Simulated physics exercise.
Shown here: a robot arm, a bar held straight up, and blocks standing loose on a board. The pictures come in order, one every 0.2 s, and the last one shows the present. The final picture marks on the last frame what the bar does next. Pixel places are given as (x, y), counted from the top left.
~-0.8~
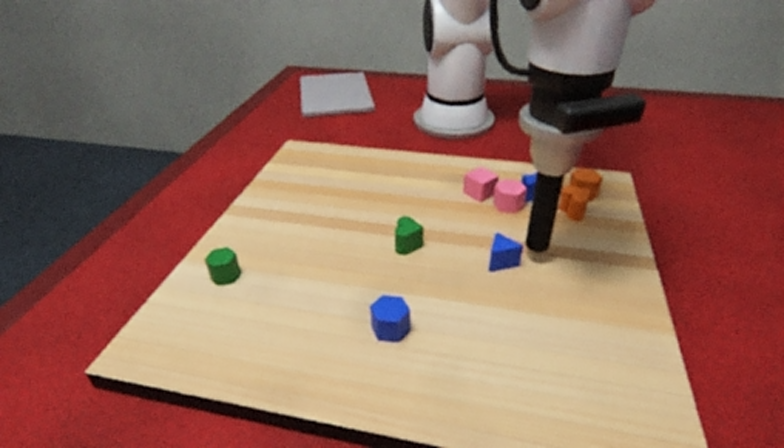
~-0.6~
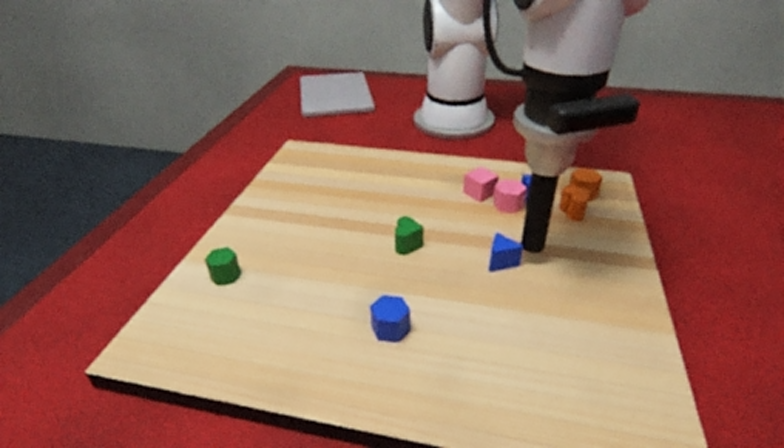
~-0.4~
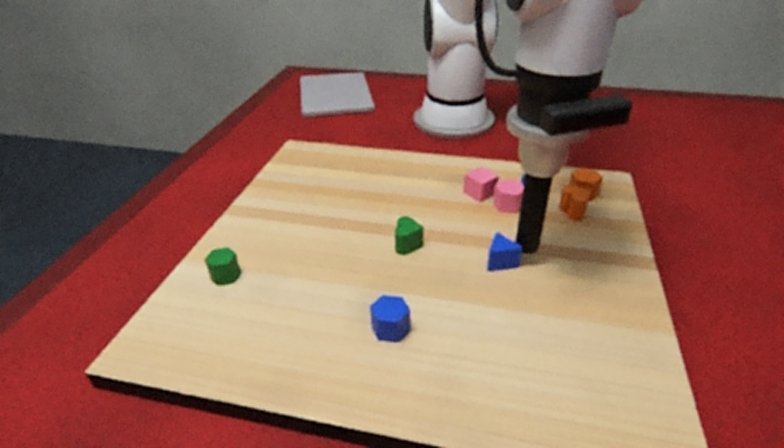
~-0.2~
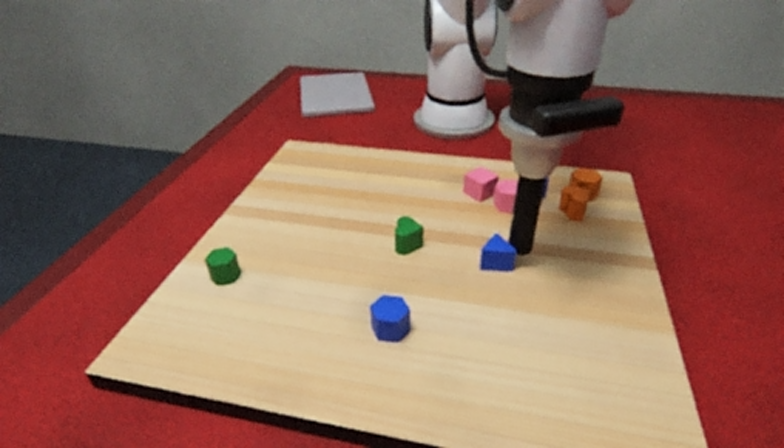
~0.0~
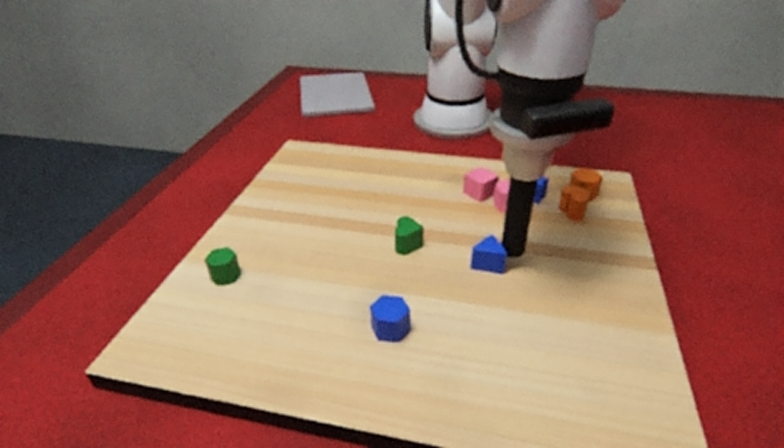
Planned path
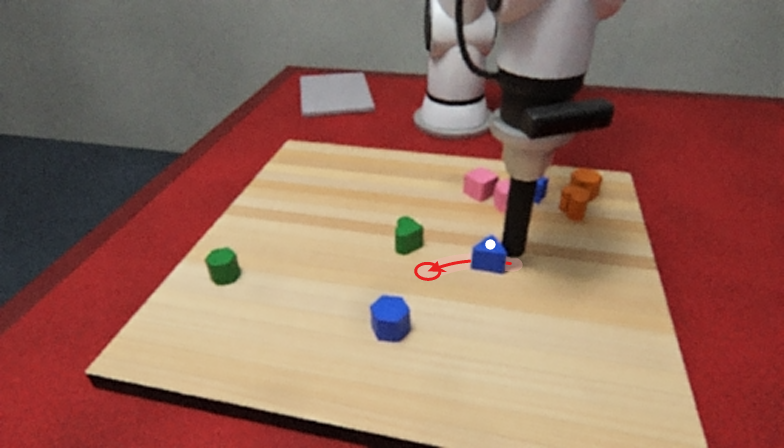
A robot arm moves an upright black bar slightly left across a wooden board, meeting a blue triangle and pushing it a short way left, while the green, pink, orange and other blue blocks stay still.
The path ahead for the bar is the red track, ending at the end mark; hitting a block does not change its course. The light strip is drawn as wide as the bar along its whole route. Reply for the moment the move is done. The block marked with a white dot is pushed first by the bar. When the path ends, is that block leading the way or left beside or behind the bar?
The block stays ahead.
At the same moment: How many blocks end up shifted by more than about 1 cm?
The answer is a single block.
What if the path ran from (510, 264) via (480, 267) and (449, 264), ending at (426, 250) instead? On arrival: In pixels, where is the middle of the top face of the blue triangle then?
Its top centre is at about (412, 241).
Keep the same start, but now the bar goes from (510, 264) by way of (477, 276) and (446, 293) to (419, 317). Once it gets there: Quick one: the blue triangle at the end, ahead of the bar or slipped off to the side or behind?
Expect to find it next to or behind the bar.
Drawn move, from (510, 264) over (481, 261) and (453, 263) to (428, 271); the dot is on the blue triangle.
What follows on the original path. One third of the way, bar at (482, 249); blue triangle at (460, 243).
Two thirds of the way, bar at (454, 252); blue triangle at (431, 244).
At the end, bar at (428, 259); green heart-shaped block still; blue triangle at (405, 248), turned 35° clockwise.
